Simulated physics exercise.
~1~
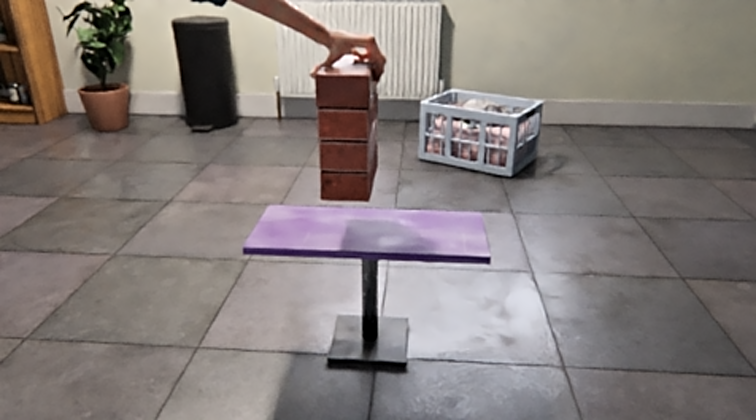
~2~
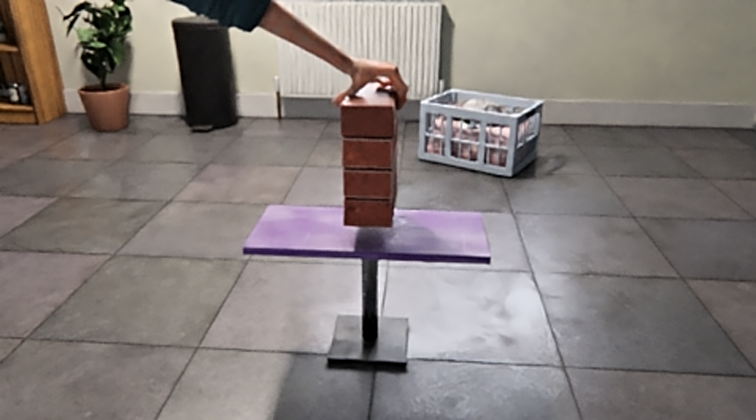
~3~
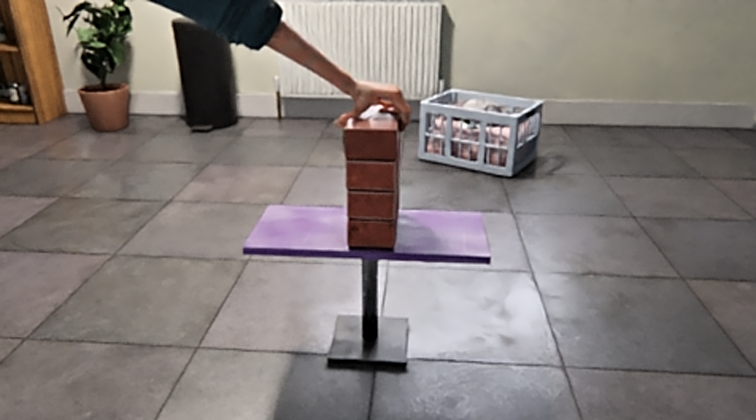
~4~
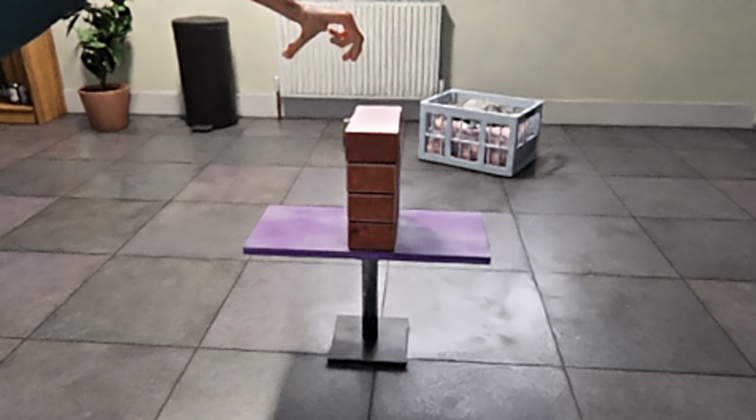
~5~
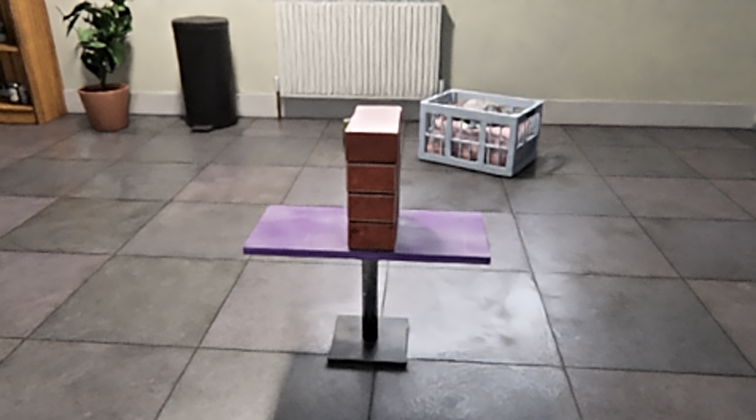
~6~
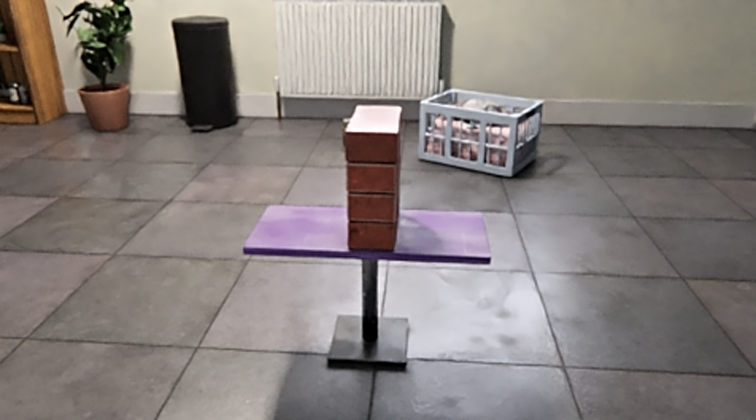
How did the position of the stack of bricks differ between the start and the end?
At the start the bricks were held in the air above the purple tabletop, and by the end they were resting on it, lower and slightly farther right.
